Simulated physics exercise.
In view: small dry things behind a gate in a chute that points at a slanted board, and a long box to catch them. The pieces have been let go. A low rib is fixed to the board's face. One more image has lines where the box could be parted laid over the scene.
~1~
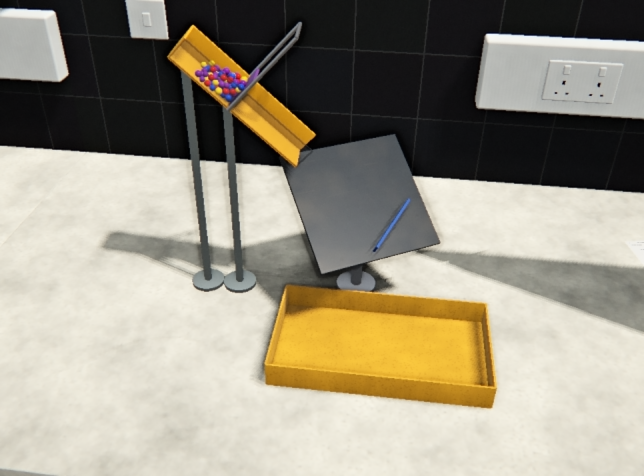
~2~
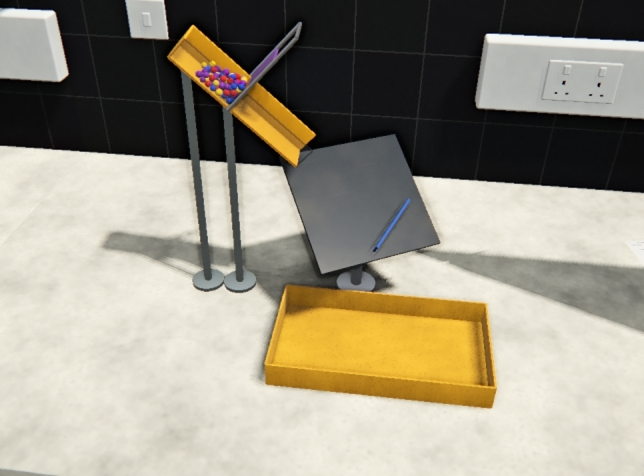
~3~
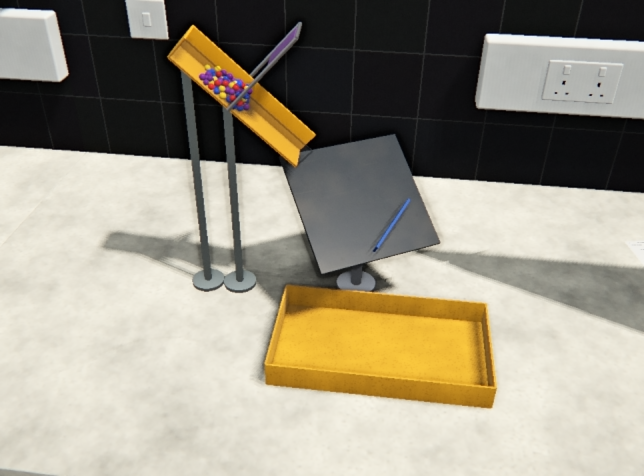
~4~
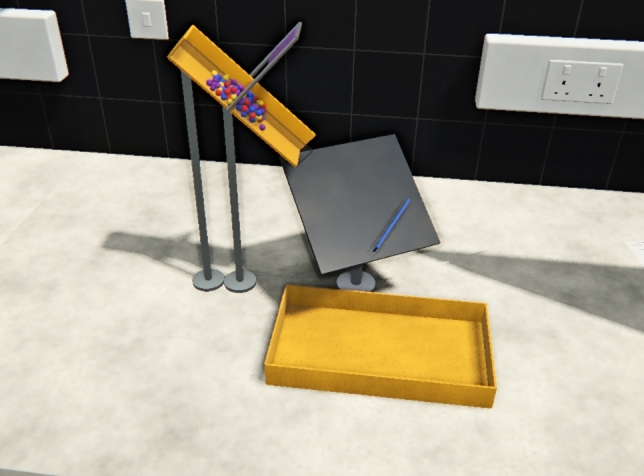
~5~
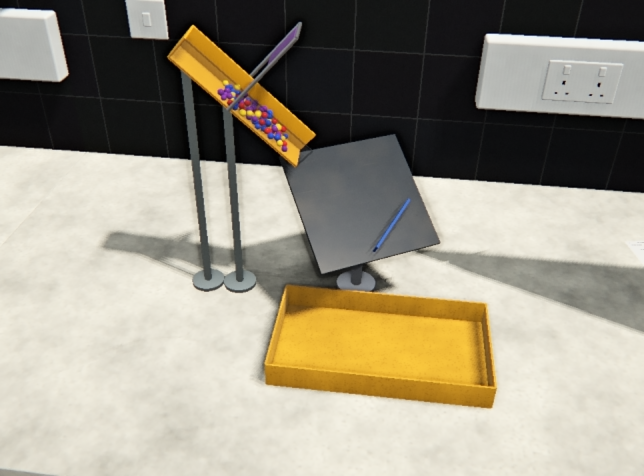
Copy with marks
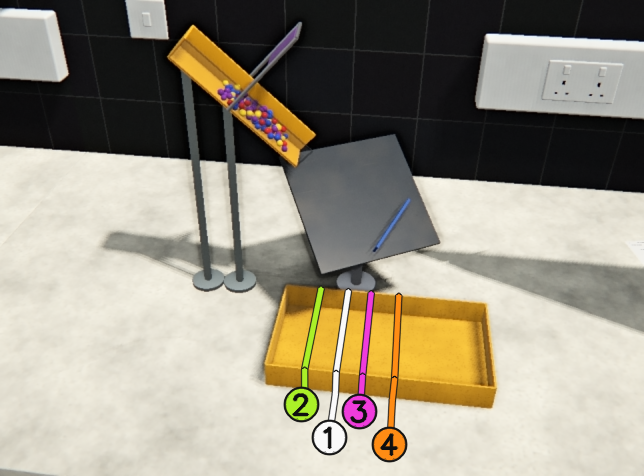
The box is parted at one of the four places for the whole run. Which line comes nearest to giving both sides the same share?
Line 3 does it best.
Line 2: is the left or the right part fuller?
More lands on the right.
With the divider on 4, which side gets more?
The left side.
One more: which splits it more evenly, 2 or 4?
Line 4.
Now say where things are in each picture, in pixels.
In the first frame, load behind the gate near (225, 82), round plastic beads; lip of the chute near (298, 158), sloping fairly steeply.
In the second frame, middle of the board near (361, 200), tilted fairly steeply; middle of its low edge near (383, 258); of its high edge near (339, 145).
In the third frame, front corners of the box near (265, 364) and (496, 388), empty; front of the load near (245, 106).
In the fourth frame, middle of the load near (243, 95); its front near (262, 128), close to half of the way to the lip; rib from (410, 199) to (377, 247).
In the fifth frame, middle of the load near (258, 114); its front near (284, 149), the bulk of the way to the lip.
On the marked copy, line 1 crosses the front rim at (336, 372); line 2 crosses the front rim at (304, 368); line 3 crosses the front rim at (362, 374); line 4 crosses the front rim at (394, 378).
If 1 is chosen, of what is caught, a small share on the left of the divider, all but a few on the right.
If 2 is chosen, of what is caught, none at all on the left of the divider, the whole lot on the right.
If 3 is chosen, of what is caught, close to half on the left of the divider, close to half on the right.
If 4 is chosen, of what is caught, the bulk on the left of the divider, close to a quarter on the right.
